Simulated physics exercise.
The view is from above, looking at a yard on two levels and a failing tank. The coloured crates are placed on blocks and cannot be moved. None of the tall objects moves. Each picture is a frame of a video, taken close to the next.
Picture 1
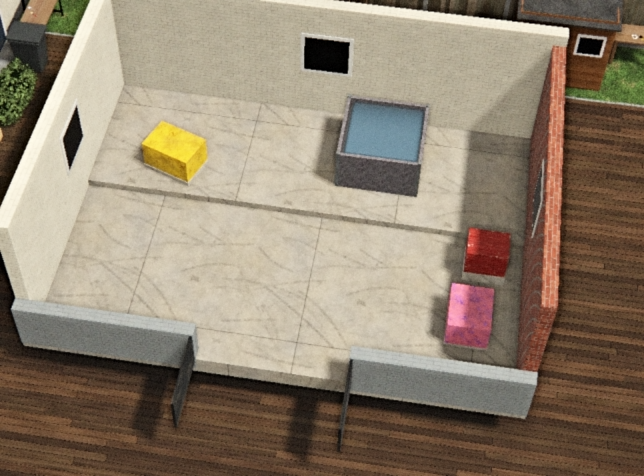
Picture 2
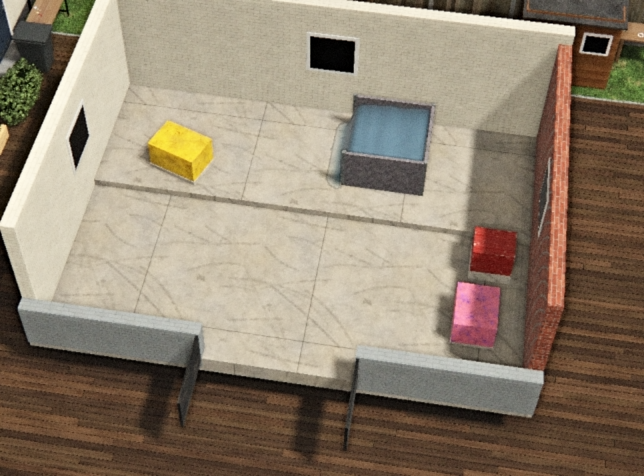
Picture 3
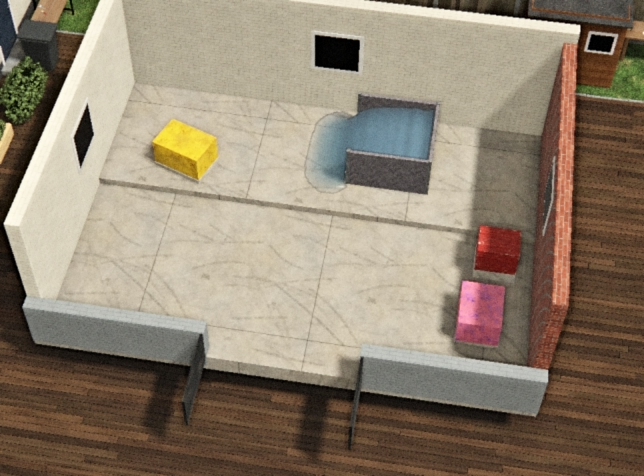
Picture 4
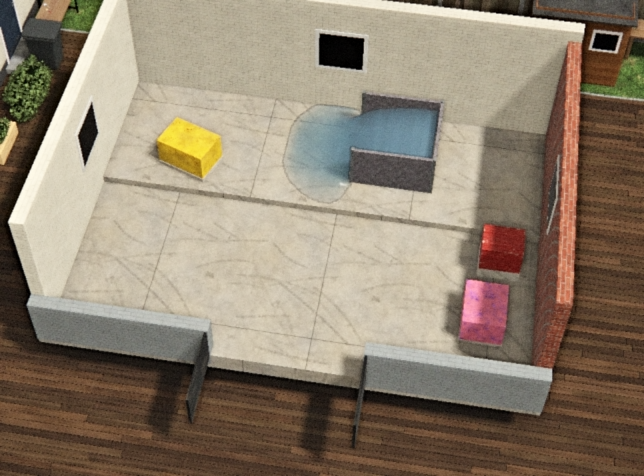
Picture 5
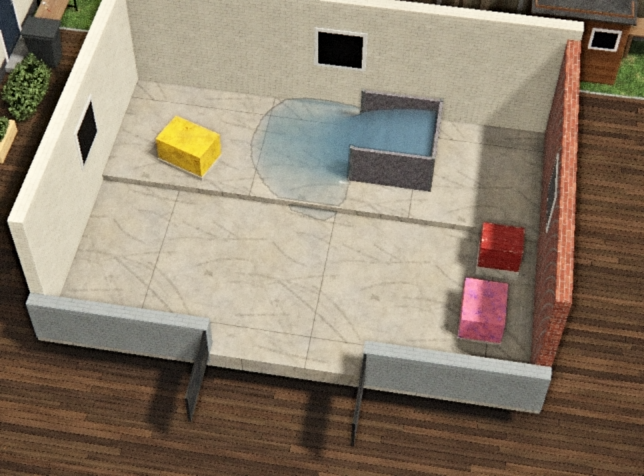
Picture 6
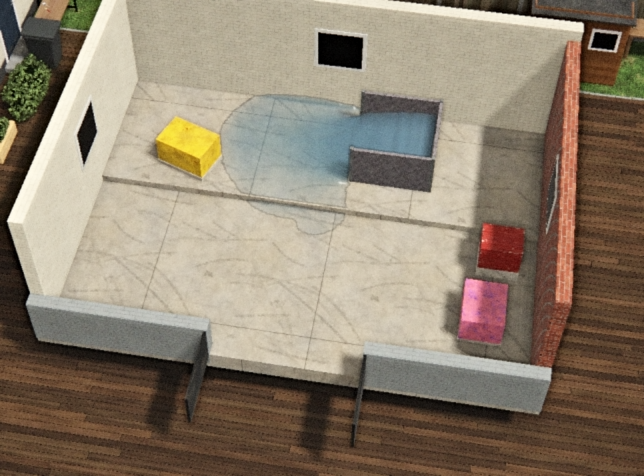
Water pours from the left side of a grey tank and spreads left across the upper level of a walled yard toward a yellow block, then also runs over the step onto the lower level, away from red and pink blocks.
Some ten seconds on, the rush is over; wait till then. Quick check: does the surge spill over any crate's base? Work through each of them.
Result: Pink crate wet, red crate dry, yellow crate wet.
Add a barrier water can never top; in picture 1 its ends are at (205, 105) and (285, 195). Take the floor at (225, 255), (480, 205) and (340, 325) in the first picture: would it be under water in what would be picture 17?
As listed: Wet, no water, free of water.
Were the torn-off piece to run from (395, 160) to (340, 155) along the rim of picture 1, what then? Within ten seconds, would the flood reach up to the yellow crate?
Result: Yellow is not reached.
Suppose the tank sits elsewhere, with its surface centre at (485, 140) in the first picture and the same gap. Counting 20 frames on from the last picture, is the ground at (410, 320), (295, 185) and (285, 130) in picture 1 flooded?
Untouched, submerged, submerged.
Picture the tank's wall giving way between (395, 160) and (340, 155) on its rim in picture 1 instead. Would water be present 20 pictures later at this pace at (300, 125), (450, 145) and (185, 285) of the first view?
Spot one: Spared by the leak. Spot two: Spared by the leak. Spot three: Reached by the flood.
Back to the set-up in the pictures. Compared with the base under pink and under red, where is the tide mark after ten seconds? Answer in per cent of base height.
Roughly 250 per cent, then 50 per cent.
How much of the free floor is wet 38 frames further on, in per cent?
Estimate: Near 60 %.
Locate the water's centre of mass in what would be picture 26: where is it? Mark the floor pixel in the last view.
Somewhere near (209, 168).
A moment on, water covers 30 % of the floor; the pink crate not reached, the red crate not reached, the yellow crate water round its plinth.
Next, water covers 40 % of the floor; the pink crate not reached, the red crate not reached, the yellow crate water round its plinth.
Then, water covers 50 % of the floor; the pink crate not reached, the red crate not reached, the yellow crate water round its plinth.
Later, water covers 60 % of the floor; the pink crate not reached, the red crate not reached, the yellow crate water round its plinth.
In the end, water covers 85 % of the floor; the pink crate was topped, the red crate stayed above the water, the yellow crate was topped.
